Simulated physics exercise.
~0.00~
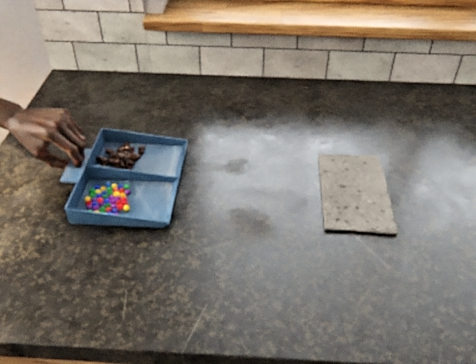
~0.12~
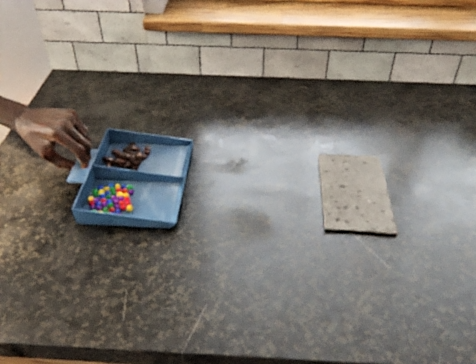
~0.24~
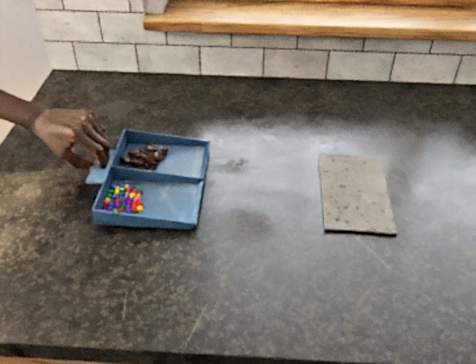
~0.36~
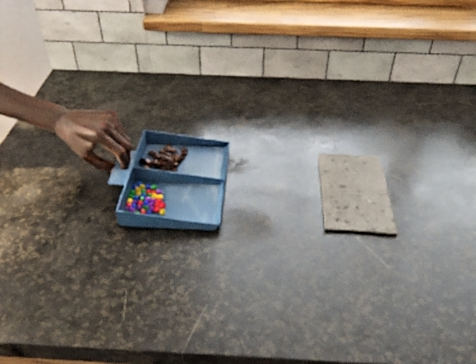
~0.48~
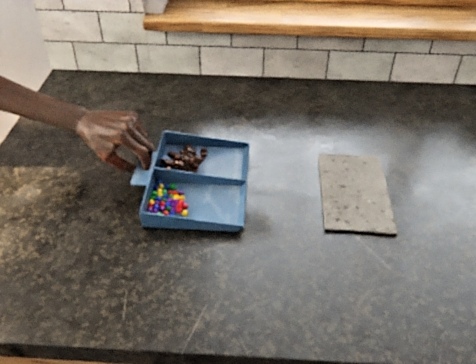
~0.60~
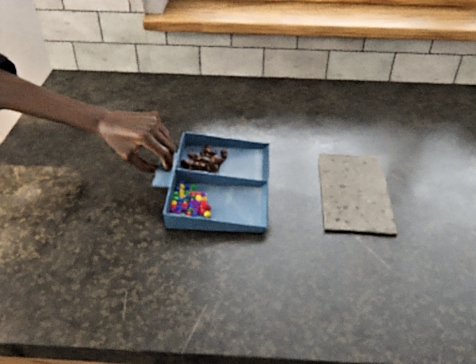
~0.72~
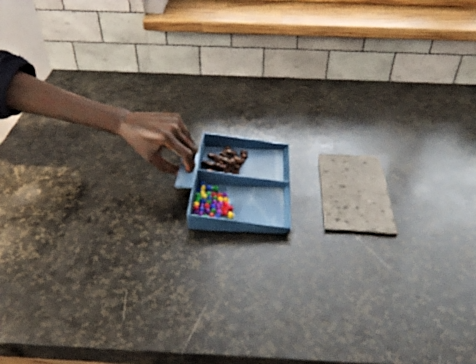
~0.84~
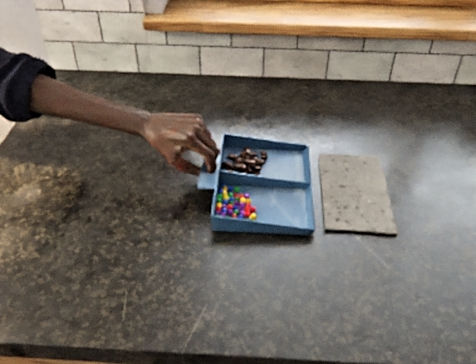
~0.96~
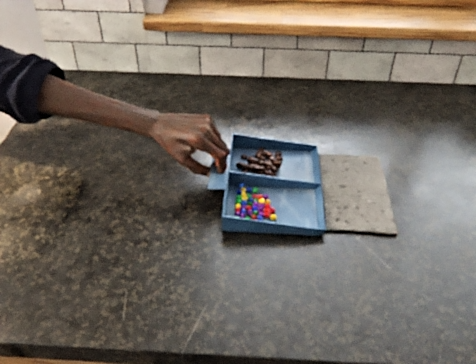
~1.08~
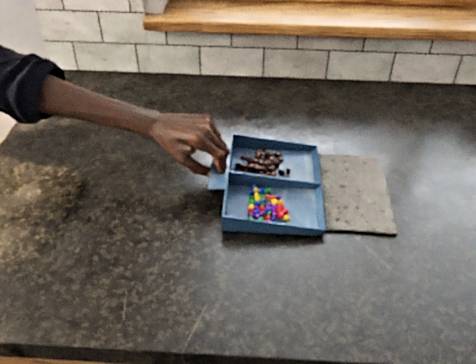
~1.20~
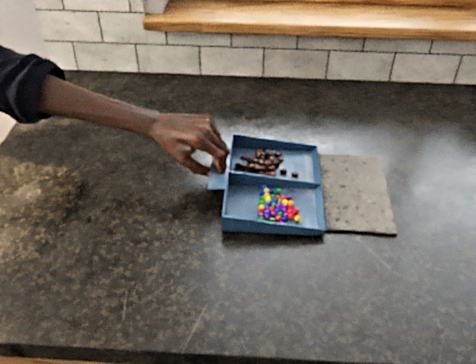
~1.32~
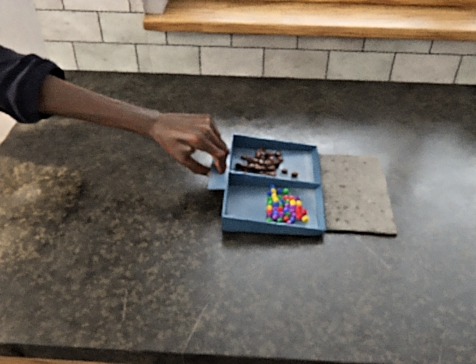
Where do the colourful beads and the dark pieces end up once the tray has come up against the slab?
Both handfuls stay inside the tray. The colourful beads slide to the right within their front compartment, and the dark pieces remain in the back one.
